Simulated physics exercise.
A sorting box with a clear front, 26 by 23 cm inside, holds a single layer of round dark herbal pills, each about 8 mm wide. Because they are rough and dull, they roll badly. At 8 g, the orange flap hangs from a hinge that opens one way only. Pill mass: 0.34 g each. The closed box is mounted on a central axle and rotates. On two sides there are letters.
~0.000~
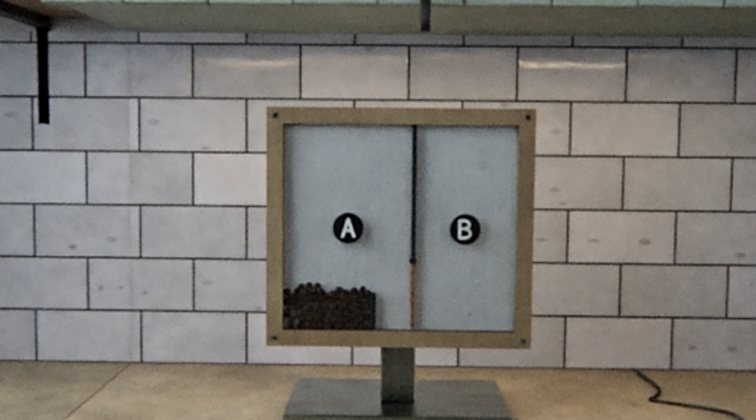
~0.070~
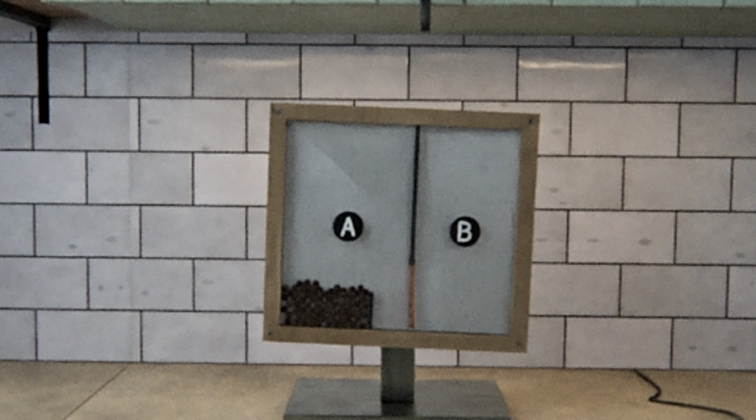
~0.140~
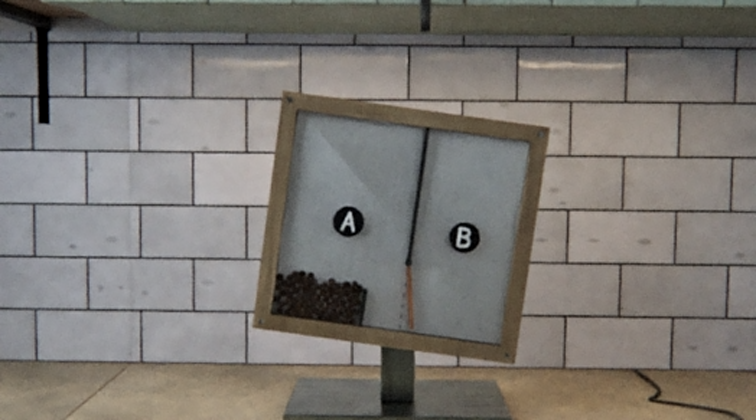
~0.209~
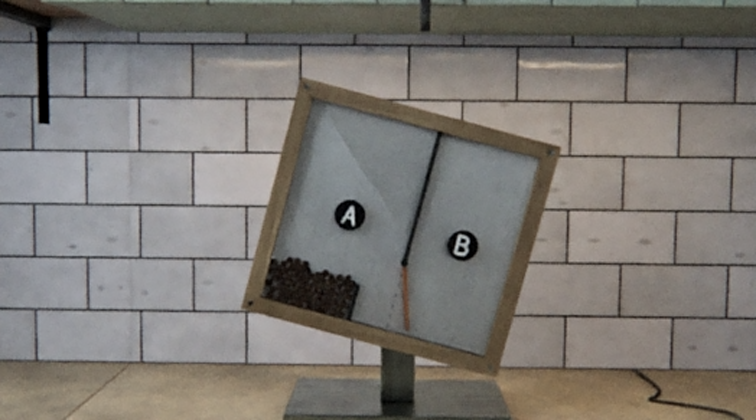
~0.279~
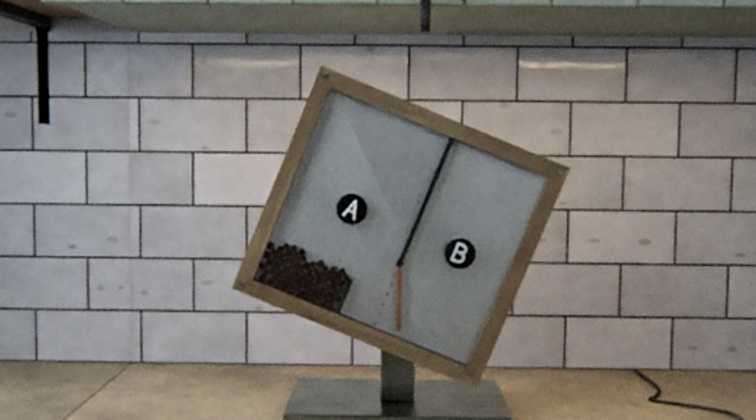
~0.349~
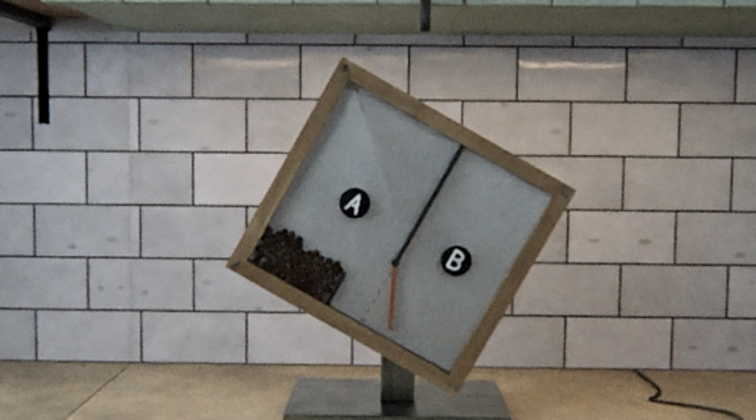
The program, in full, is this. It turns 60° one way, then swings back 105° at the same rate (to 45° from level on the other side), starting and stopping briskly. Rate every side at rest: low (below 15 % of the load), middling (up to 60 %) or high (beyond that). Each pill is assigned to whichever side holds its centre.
Side A top tier, side B middle tier.
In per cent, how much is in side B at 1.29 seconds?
About 25 percent of the load.
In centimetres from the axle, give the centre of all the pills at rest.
The middle sits around 3 cm right of it and 11 cm below it.
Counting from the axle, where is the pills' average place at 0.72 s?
Some 11 cm left and 1 cm above.
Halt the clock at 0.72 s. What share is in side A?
I'd put it near 100 in a hundred.
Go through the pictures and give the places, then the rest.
In the first picture, level; about 70 pills; pills' middle (328, 307); highest (309, 285); orange flap (413, 261); A (348, 228), B (465, 229).
In the second picture, turned 2° clockwise; pills' middle (325, 305); highest (307, 283).
In the third picture, turned 7° clockwise; pills' middle (318, 297); highest (302, 274); wall ends (409, 258), (365, 291).
In the fourth picture, turned 14° clockwise; pills' middle (310, 287); highest (290, 260); orange flap (404, 263) tilted 3°.
In the fifth picture, turned 22° clockwise; pills' middle (303, 275); highest (271, 246).
In the sixth picture, turned 29° clockwise; pills' middle (298, 263); highest (270, 230); orange flap (395, 263) tilted 4°; A (355, 203), B (456, 261).
By 0.72 s, it stands 60° clockwise; the pills' middle is 11 cm left of and 1 cm above the centre; A 100 %; orange flap open 57°.
By 1.29 s, it stands 8° clockwise; the pills' middle is 4 cm left of and 9 cm below the centre; A 75 %, B 25 %; orange flap shut.
By 1.87 s, it stands 45° anticlockwise; the pills' middle is 4 cm right of and 10 cm below the centre; A 75 %, B 25 %; orange flap shut.
All still by 2.7 s, it stands 45° anticlockwise; A 75 %, B 25 %; orange flap shut.
